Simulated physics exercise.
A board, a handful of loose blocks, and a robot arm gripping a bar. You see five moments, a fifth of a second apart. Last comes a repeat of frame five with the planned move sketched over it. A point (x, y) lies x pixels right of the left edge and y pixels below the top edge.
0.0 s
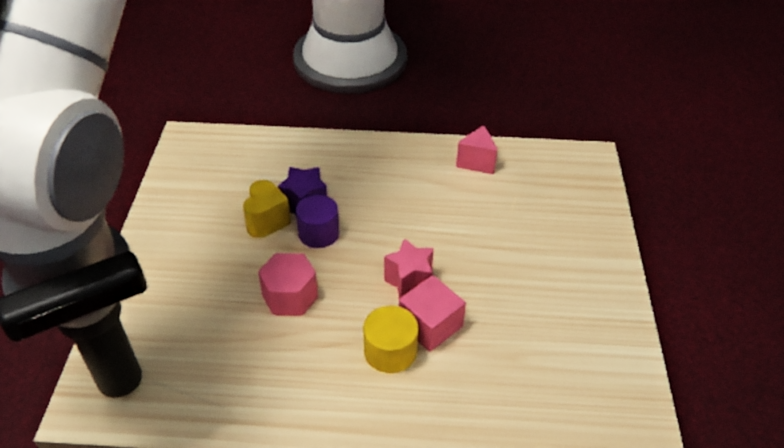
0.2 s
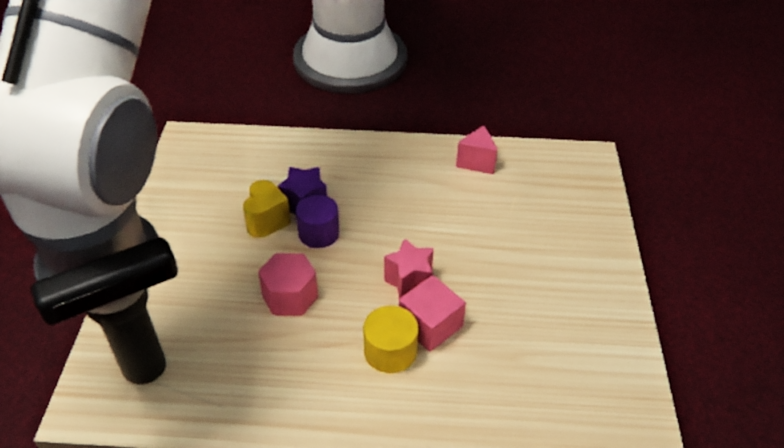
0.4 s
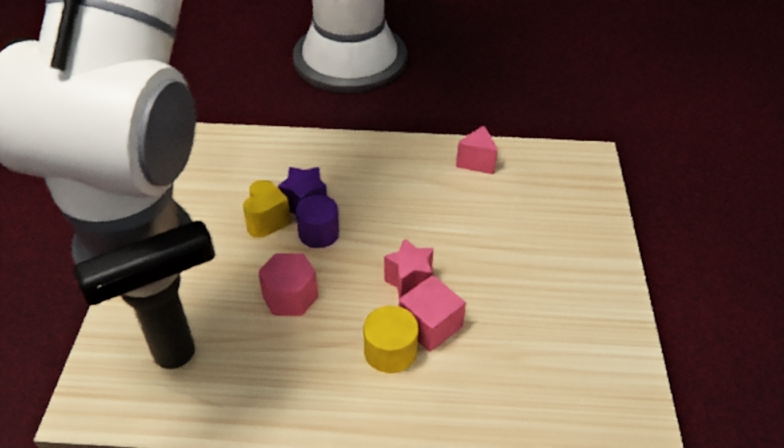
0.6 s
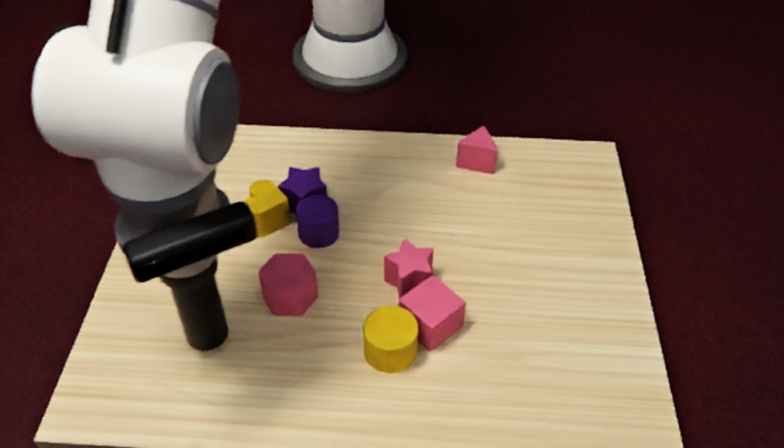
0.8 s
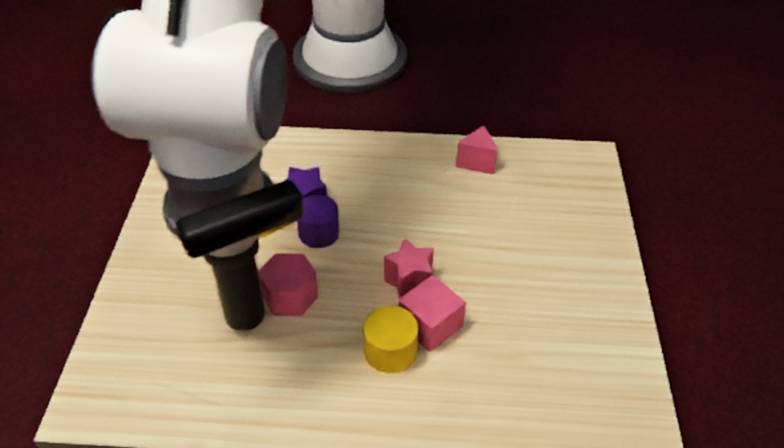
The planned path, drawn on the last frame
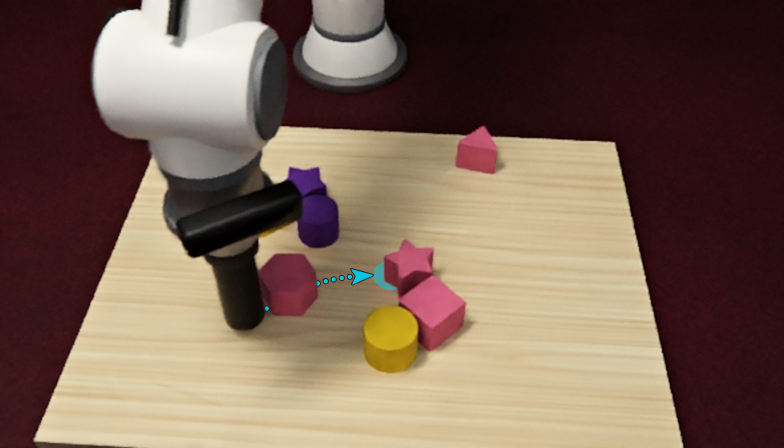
On a pale wooden board against a dark red surface, pink, yellow and purple blocks lie scattered while a white robot arm holds a black bar upright at the lower left. The arm moves the bar steadily right and slightly up the board, bringing it beside the pink hexagon, as the blocks stay still.
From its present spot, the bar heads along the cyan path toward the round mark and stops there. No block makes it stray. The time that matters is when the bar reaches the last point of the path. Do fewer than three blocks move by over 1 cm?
It seems so.
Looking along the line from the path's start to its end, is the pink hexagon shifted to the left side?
That would be a yes.
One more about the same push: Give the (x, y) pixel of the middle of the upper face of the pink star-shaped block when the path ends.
The middle of its top is at (438, 260).
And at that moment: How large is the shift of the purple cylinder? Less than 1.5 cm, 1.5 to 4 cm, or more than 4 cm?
Net shift: Below 1.5 cm.
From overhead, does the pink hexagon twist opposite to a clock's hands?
Yes, that is how it ends up.
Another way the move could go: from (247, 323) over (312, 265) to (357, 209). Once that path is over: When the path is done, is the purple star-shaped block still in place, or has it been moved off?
By the end it has moved.
Drawn move, from (247, 323) by way of (291, 294) and (340, 278) to (392, 275).
On the path given first. One third of the way, bar (290, 286); pink hexagon (323, 246).
Two thirds of the way, bar (340, 270); pink hexagon (359, 224), turned 45° anticlockwise; purple cylinder (319, 205).
At the end, bar (392, 267); pink hexagon (367, 219), turned 65° anticlockwise; purple cylinder (319, 205); pink star-shaped block (438, 260); pink square block still.
